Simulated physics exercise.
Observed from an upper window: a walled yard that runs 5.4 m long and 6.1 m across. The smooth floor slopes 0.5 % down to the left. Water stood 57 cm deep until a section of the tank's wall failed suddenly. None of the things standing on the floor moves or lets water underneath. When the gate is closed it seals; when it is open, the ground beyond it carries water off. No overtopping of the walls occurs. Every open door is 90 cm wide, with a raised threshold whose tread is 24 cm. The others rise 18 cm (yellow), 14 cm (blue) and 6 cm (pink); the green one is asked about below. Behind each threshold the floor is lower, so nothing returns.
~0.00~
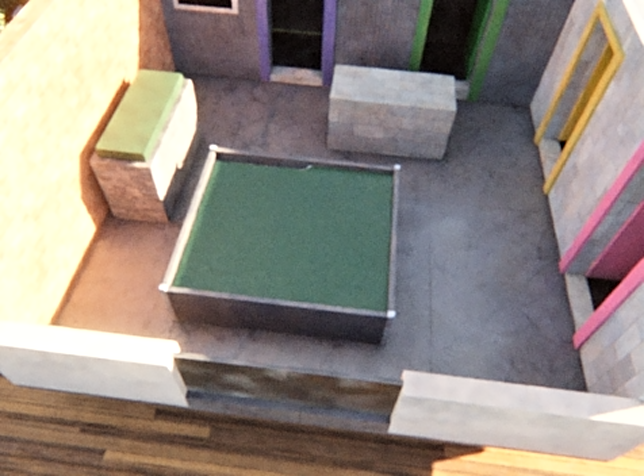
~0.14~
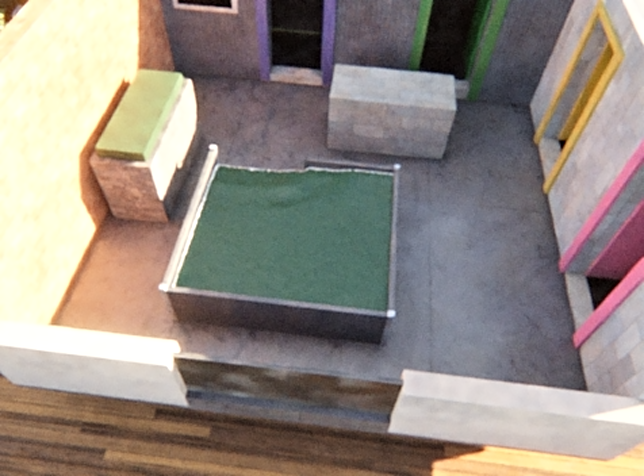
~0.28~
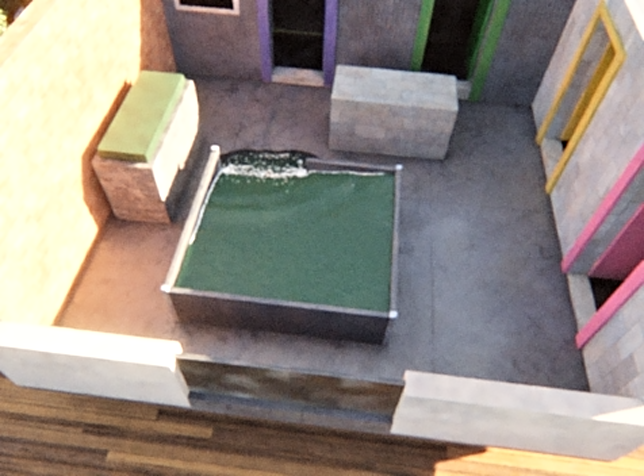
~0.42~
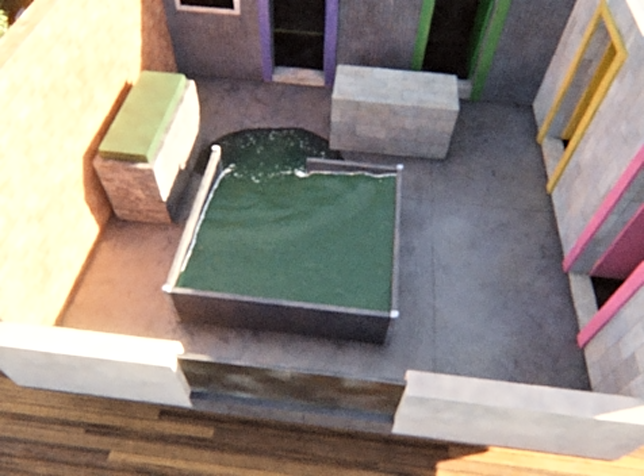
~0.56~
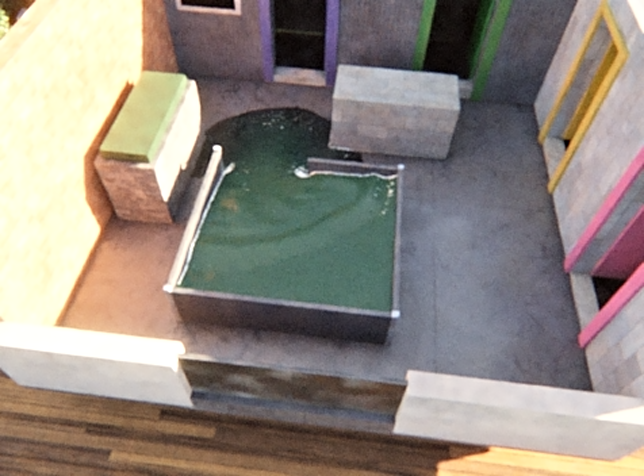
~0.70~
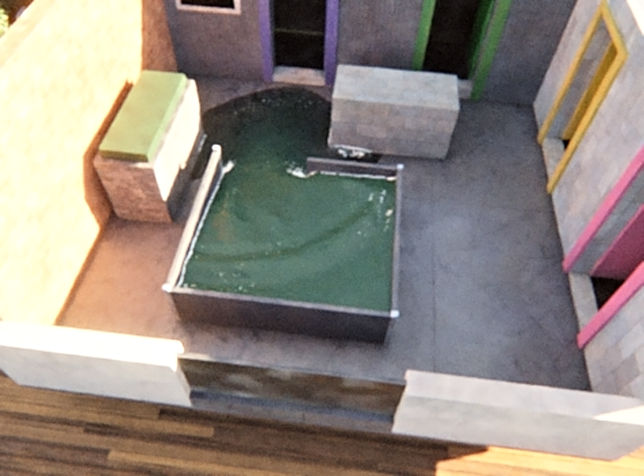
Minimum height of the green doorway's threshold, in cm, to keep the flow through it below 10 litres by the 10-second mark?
Roughly 7.5 cm.
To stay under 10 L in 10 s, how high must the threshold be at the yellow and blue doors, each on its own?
About 8.0 cm at yellow and about 29 cm at blue.
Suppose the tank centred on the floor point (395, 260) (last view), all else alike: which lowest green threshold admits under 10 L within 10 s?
You'd need some 12.5 cm.
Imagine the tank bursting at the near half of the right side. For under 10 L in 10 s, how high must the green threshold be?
Some 14.0 cm.
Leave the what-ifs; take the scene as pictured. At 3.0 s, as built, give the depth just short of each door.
In cm: Yellow 1, blue 29, green 4, pink 0.
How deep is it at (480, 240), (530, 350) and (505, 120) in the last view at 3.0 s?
Around 0 cm, 0 cm and 3 cm.
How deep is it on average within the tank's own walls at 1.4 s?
Averaged depth comes out at about 43 cm.
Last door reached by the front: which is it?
Coming last is the pink one.
After 1.4 s water covers 25 % of the floor, deepest (32 cm) near (255, 178); it has not reached the green door.
After 3.0 s water covers 40 % of the floor, deepest (34 cm) near (165, 127); 4 cm at the green door, 0 litres in over its 20 cm threshold.
After 10.0 s water covers 95 % of the floor, deepest (15 cm) near (171, 91); 9 cm at the green door, 0 litres in over its 20 cm threshold.
At the green door as built, the water arrived by 1.9 s and peaked near 10 cm at 6.2 s.
Run again over the same 10 s with other heights there, 16 litres in over 6.5 cm, 3 litres over 8.5 cm. The limit of 10 litres is kept from about 7.5 cm up.
